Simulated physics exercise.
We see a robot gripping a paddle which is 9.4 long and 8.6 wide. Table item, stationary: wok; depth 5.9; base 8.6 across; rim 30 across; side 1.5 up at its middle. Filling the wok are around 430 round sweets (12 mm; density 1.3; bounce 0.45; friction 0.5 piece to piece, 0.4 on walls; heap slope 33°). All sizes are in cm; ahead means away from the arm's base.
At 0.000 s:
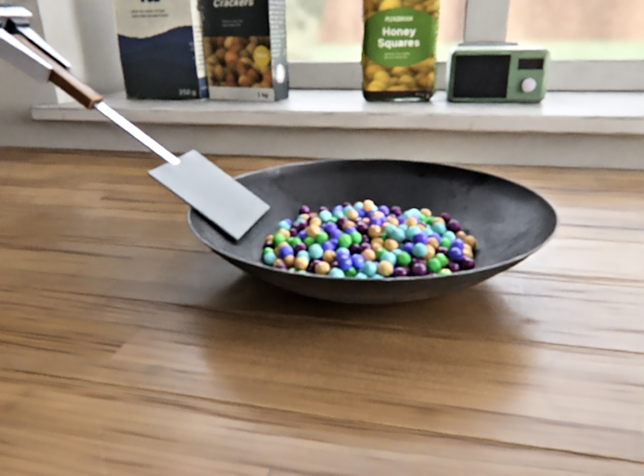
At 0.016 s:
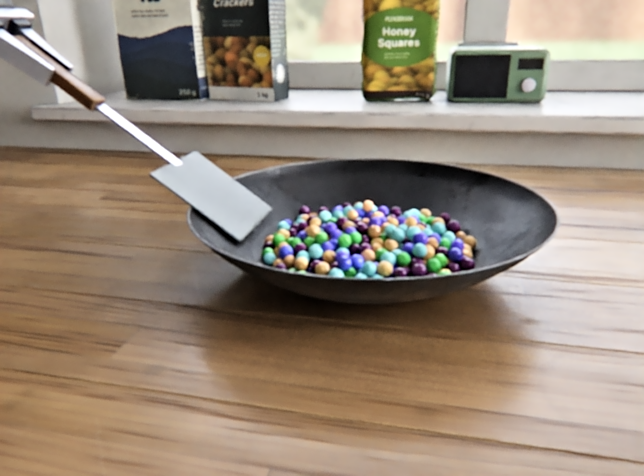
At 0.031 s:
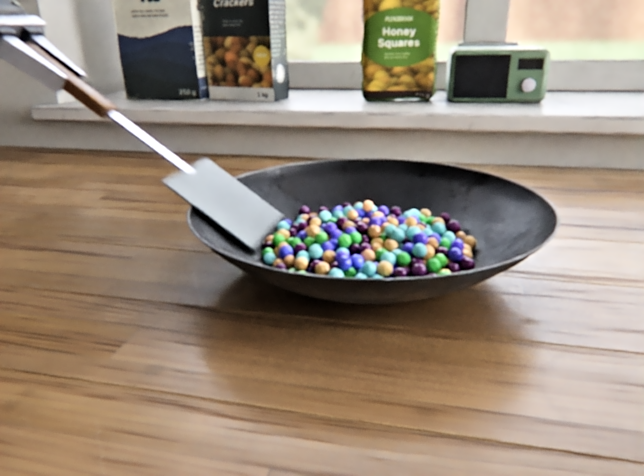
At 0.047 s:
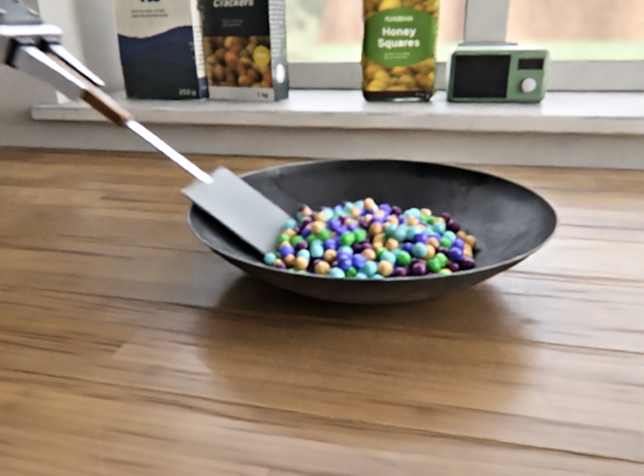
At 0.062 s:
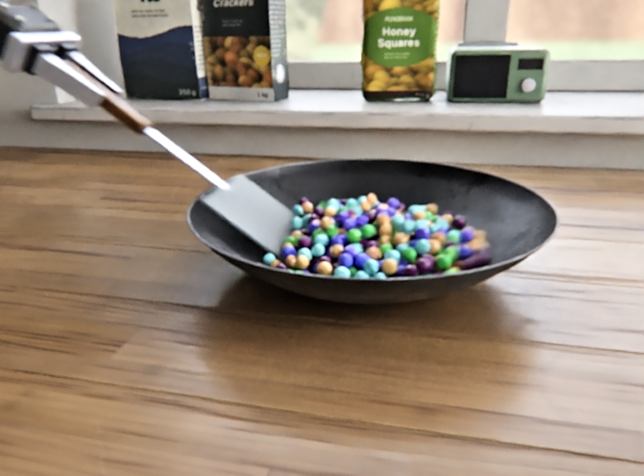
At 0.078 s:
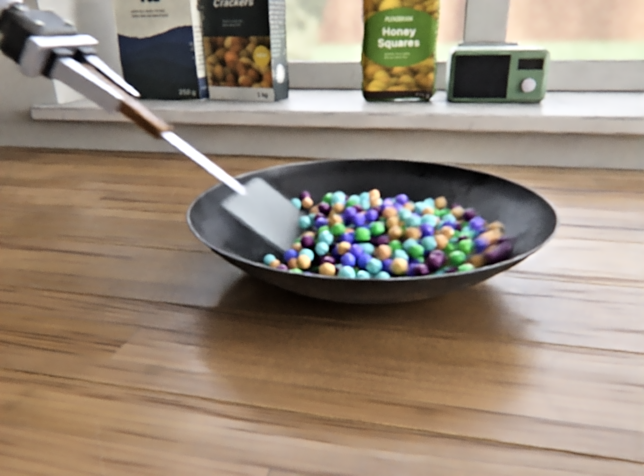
A robot arm's flat grey paddle, angled down from the left, slides over the rim of a dark wok on a wooden counter and reaches a heap of colourful round sweets. It then pushes into the heap's left side, and the sweets shift and spread toward the right side of the wok.
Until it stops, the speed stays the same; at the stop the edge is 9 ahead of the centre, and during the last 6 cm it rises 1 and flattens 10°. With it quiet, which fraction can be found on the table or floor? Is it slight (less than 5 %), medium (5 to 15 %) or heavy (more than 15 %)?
Heavy.
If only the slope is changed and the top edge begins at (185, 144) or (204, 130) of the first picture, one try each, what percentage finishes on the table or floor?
Close to 30 and 40 percent respectively.
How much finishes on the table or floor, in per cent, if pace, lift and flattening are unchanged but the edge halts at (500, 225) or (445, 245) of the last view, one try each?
The two tries give near 50 and near 10 in a hundred.
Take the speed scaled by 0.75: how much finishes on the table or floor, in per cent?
Something close to 15 per cent ends up on the table or floor.
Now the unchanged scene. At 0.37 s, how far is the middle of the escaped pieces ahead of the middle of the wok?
20 cm.
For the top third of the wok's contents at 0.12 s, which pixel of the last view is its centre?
Near (426, 223).
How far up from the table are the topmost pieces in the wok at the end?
It reaches about 6.5 cm.
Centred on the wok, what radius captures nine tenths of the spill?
About 40 cm.
After 0.12 s, sloping 36°, highest piece 7 above the table; 427 in the wok.
After 0.15 s, sloping 33°, highest piece 8 above the table; 424 in the wok, 3 on the blade or in flight.
After 0.37 s, sloping 26°, highest piece 7 above the table; 312 in the wok, 80 on the table or floor, 35 on the blade or in flight.
After 1.42 s, sloping 26°, highest piece 6 above the table; 310 in the wok, 117 on the table or floor.
In the end, 310 in the wok, 117 on the table or floor. That is 27 % on the table or floor.
